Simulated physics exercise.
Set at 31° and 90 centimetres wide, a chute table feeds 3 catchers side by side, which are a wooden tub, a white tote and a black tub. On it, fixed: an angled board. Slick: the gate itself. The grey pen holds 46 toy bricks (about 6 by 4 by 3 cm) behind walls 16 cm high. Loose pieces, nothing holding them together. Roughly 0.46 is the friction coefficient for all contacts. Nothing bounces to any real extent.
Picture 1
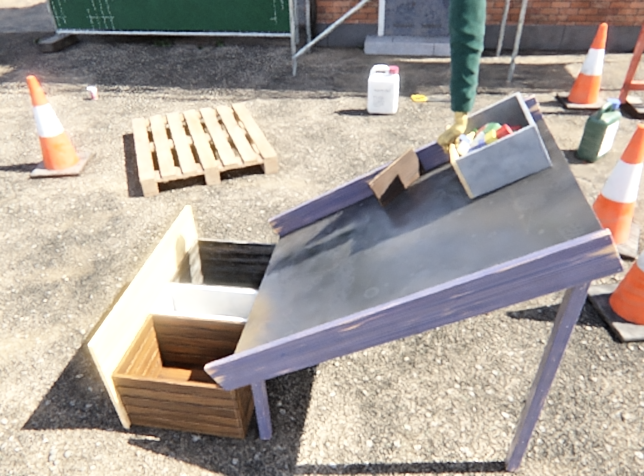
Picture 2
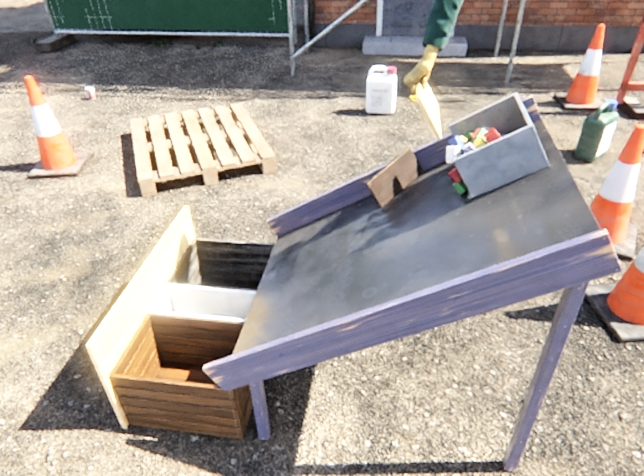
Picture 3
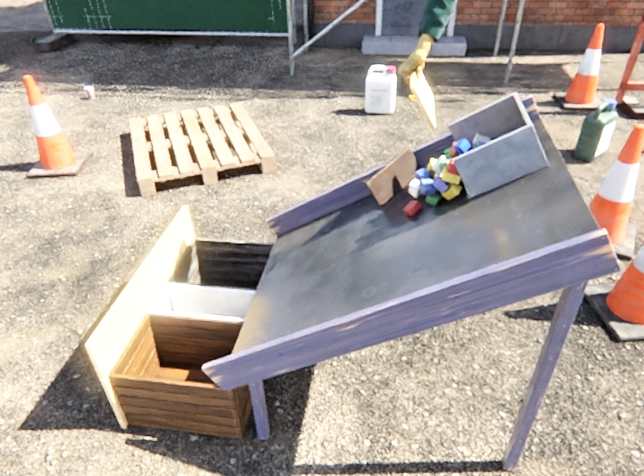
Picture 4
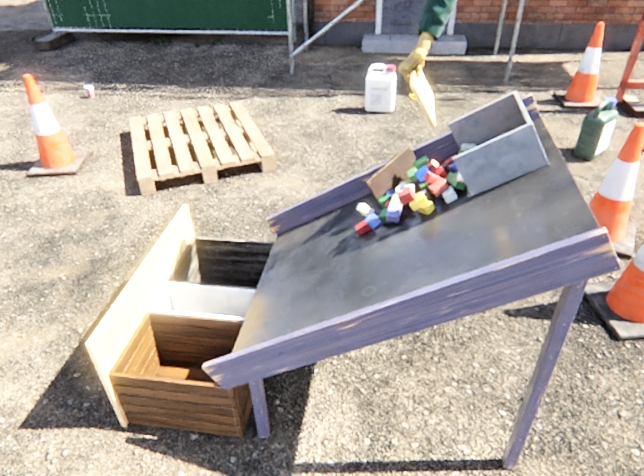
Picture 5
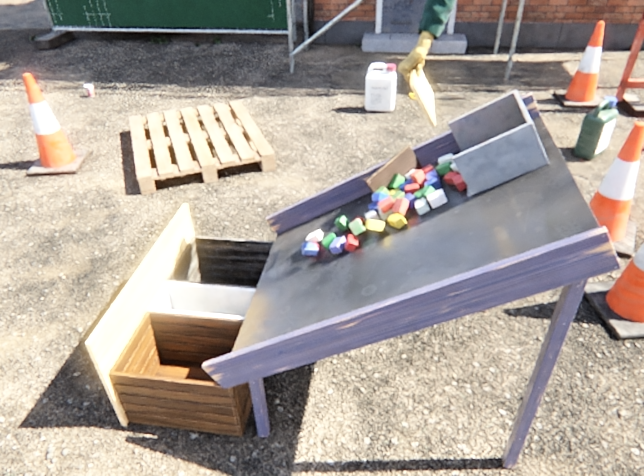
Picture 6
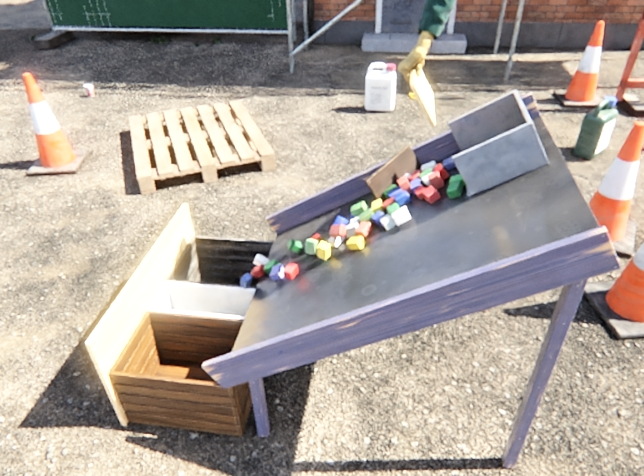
Colorful toy bricks tumble from a grey pen down a sloped table past an angled board.
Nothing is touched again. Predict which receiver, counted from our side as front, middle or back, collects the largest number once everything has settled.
Oh, that'd be the container way over there.
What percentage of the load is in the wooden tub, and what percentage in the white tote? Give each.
Around 0 per cent and 25 per cent, in that order.
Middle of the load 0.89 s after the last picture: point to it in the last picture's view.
The middle of the load sits near (223, 307).
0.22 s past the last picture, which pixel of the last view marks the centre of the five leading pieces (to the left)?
Centre: About (203, 316) px.
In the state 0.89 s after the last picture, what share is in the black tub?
I'd say near 45 per cent at that moment.
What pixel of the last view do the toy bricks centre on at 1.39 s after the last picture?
Somewhere about (215, 312) in pixels.
Then, 0.22 s after the last picture, 3 in the white tote, 4 in the black tub, 36 on the slope and 3 in the air.
Then, 0.50 s after the last picture, 6 in the white tote, 9 in the black tub, 26 on the slope and 5 in the air.
Then, 0.89 s after the last picture, 11 in the white tote, 21 in the black tub and 14 on the slope.
When it is over (1.39 s after the last picture), 12 in the white tote, 26 in the black tub and 8 on the slope.
